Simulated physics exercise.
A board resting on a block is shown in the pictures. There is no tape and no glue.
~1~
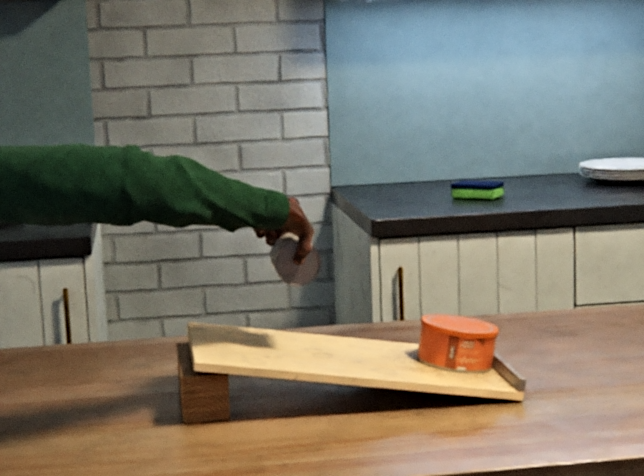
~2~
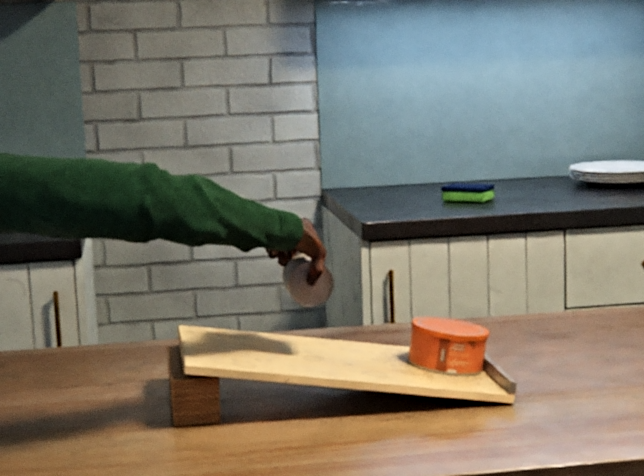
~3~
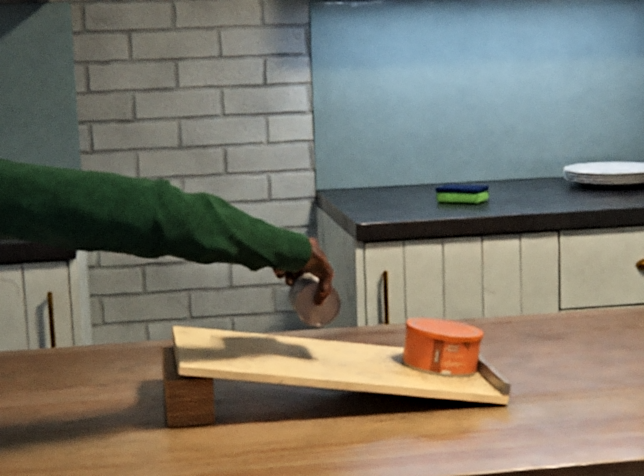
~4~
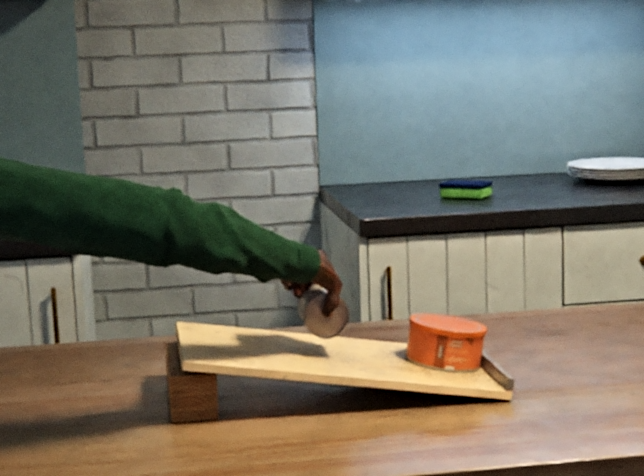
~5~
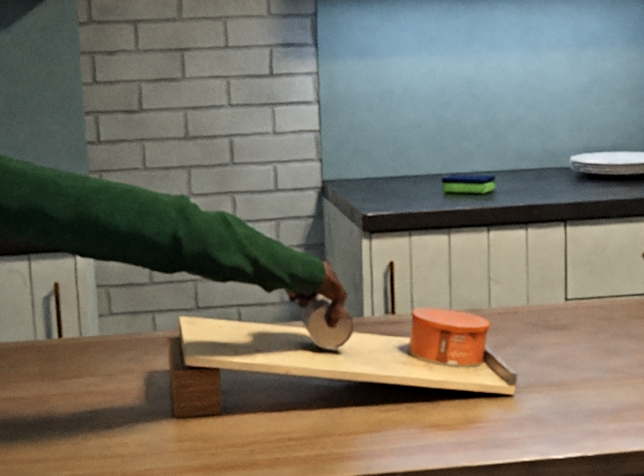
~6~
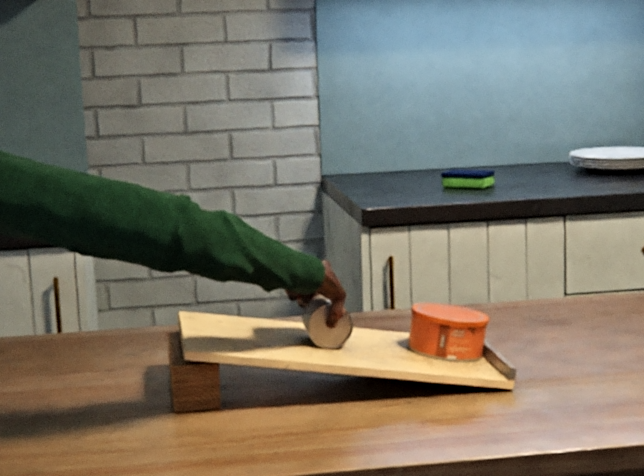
In a kitchen, a green-sleeved arm lowering a round tin onto a sloping board, above an orange tub at its lower end.
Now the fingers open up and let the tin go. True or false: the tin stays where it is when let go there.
False.
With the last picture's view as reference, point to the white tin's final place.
Roughly (393, 328).
Then, 0.30 s on from there, white tin shifted a little near (344, 323).
Then, 0.50 s on from there, white tin shifted about its own width near (385, 326).
Then, 0.70 s on from there, white tin shifted about its own width near (393, 328).
Then, 2.20 s on from there, white tin resting near (393, 328).
In the end, moved from the start, white tin; orange tub unmoved. At the end, from the last picture's camera, white tin near (393, 328). The white tin runs down the board.
